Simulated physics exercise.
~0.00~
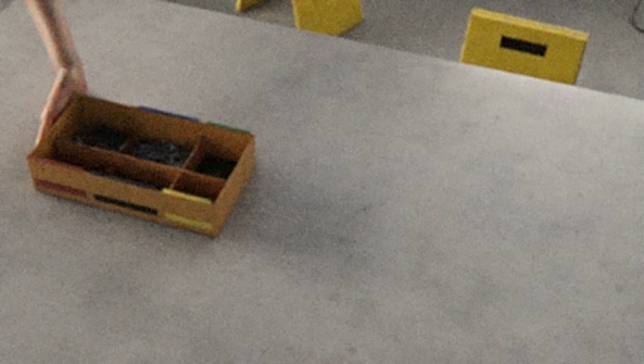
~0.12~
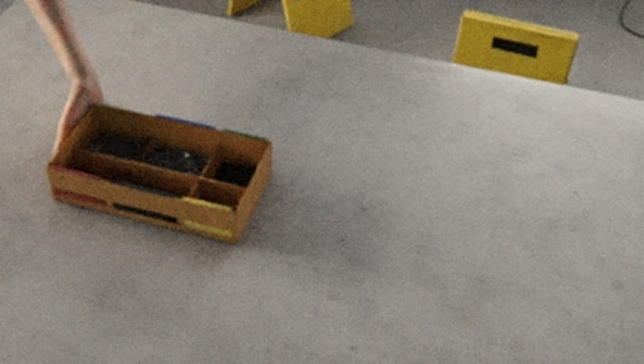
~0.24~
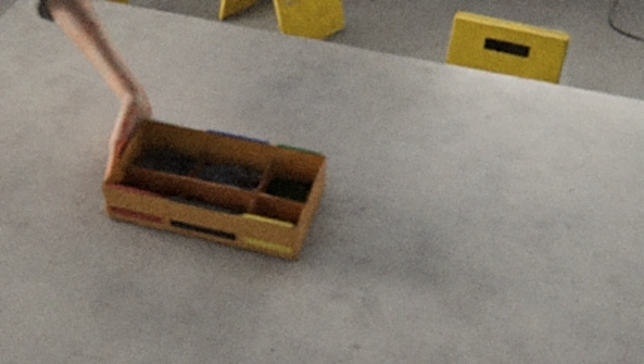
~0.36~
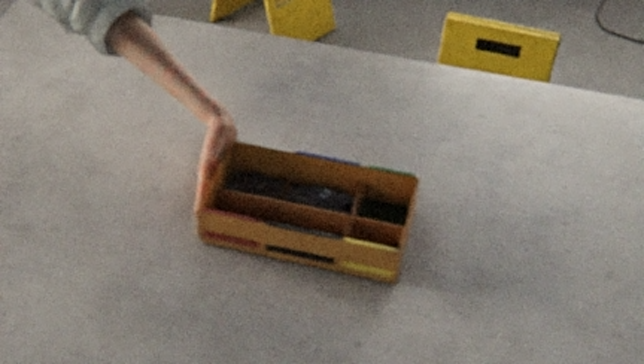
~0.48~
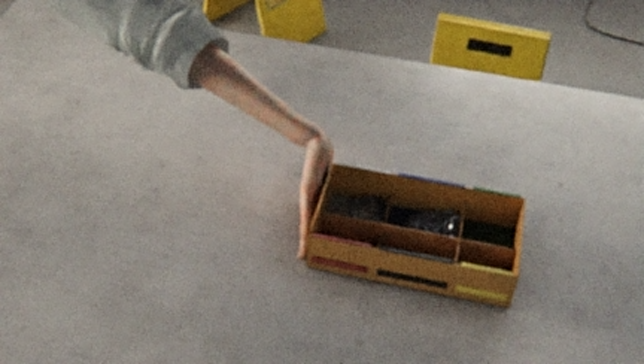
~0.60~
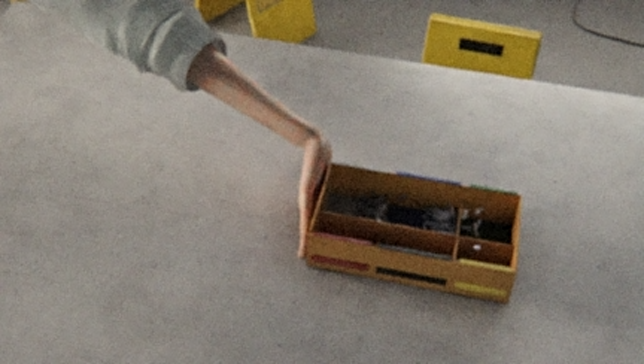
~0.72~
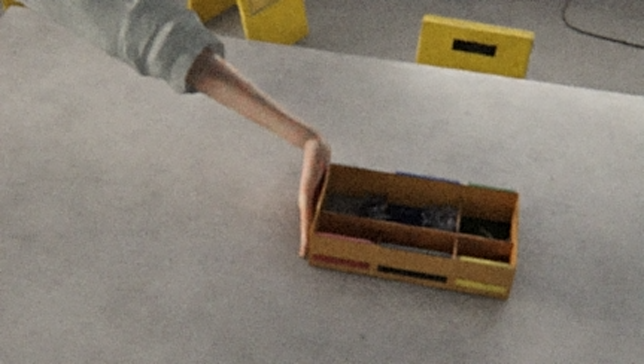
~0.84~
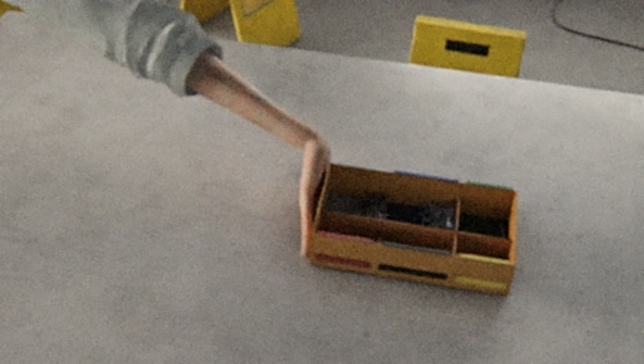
At first, a hand rests against the left end of an open wooden tray on a grey tabletop, with yellow chairs standing beyond the far edge. The tray has low dividing walls and holds a heap of small dark metal pieces. The hand pushes it to the right, slowly to begin with and then faster, as a grey sleeve comes into view behind the forearm. On the right side of the table, the tray comes to a stop, and the pieces inside shift slightly. It ends at rest, still upright, with the hand against its left end and the pieces still inside.
